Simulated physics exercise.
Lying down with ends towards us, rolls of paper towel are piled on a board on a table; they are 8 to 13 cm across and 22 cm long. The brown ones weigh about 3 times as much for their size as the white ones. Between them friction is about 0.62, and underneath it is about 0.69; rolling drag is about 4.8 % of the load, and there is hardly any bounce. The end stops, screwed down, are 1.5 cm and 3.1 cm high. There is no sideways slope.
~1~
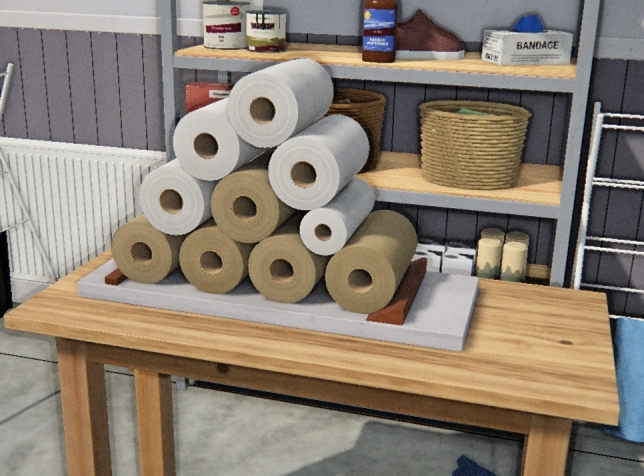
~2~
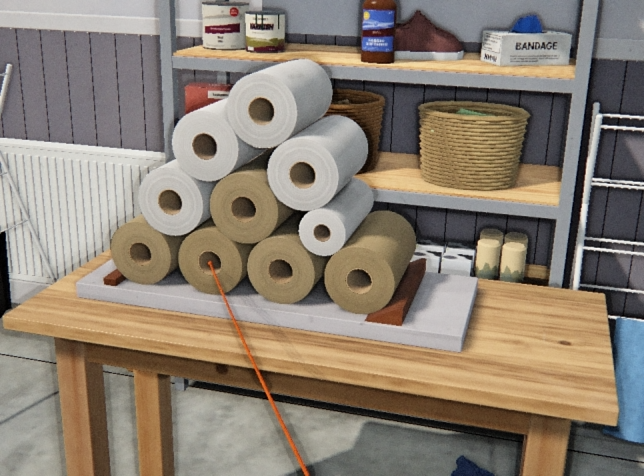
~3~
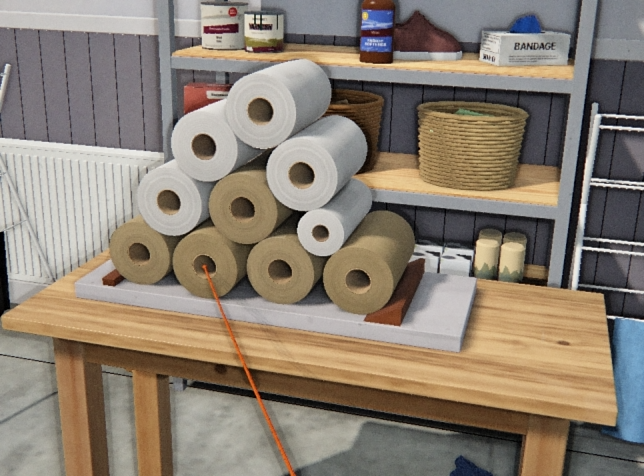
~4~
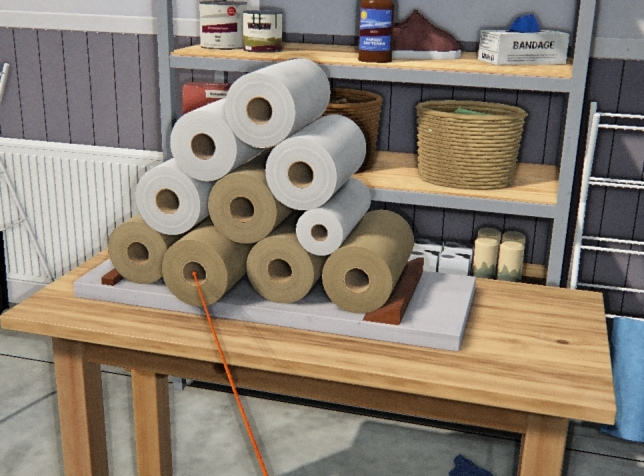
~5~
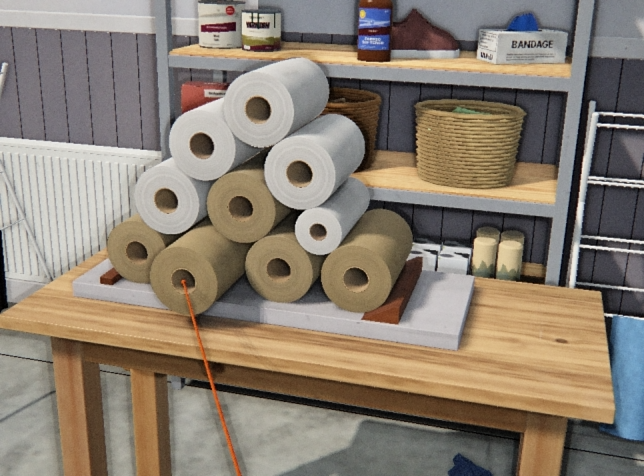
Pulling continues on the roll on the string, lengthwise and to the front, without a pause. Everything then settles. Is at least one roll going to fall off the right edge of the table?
No, none falls off the right edge of the table.
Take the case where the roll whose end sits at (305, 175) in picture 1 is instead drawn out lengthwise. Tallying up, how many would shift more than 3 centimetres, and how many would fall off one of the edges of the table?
Then 1 shift and 1 get out.
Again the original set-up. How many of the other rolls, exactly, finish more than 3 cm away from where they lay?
Exactly 0 in total.
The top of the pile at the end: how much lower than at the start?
Roughly 0 cm.
Then, 0.42 s after the last picture, 0 now displaced over 3 cm; not one off the edges of the table; the one last seen at (241, 208) 1 cm left and 0.9 cm down.
Then, 0.51 s after the last picture, 0 now displaced over 3 cm; not one off the edges of the table; the one last seen at (241, 208) 1.2 cm left and 1.1 cm down.
At rest 0.8 s after the last picture, 0 moved over 3 cm; not one off the edges of the table; the one last seen at (241, 208) 1.2 cm left and 1 cm down; top of the pile 44 cm high, from 44 cm.
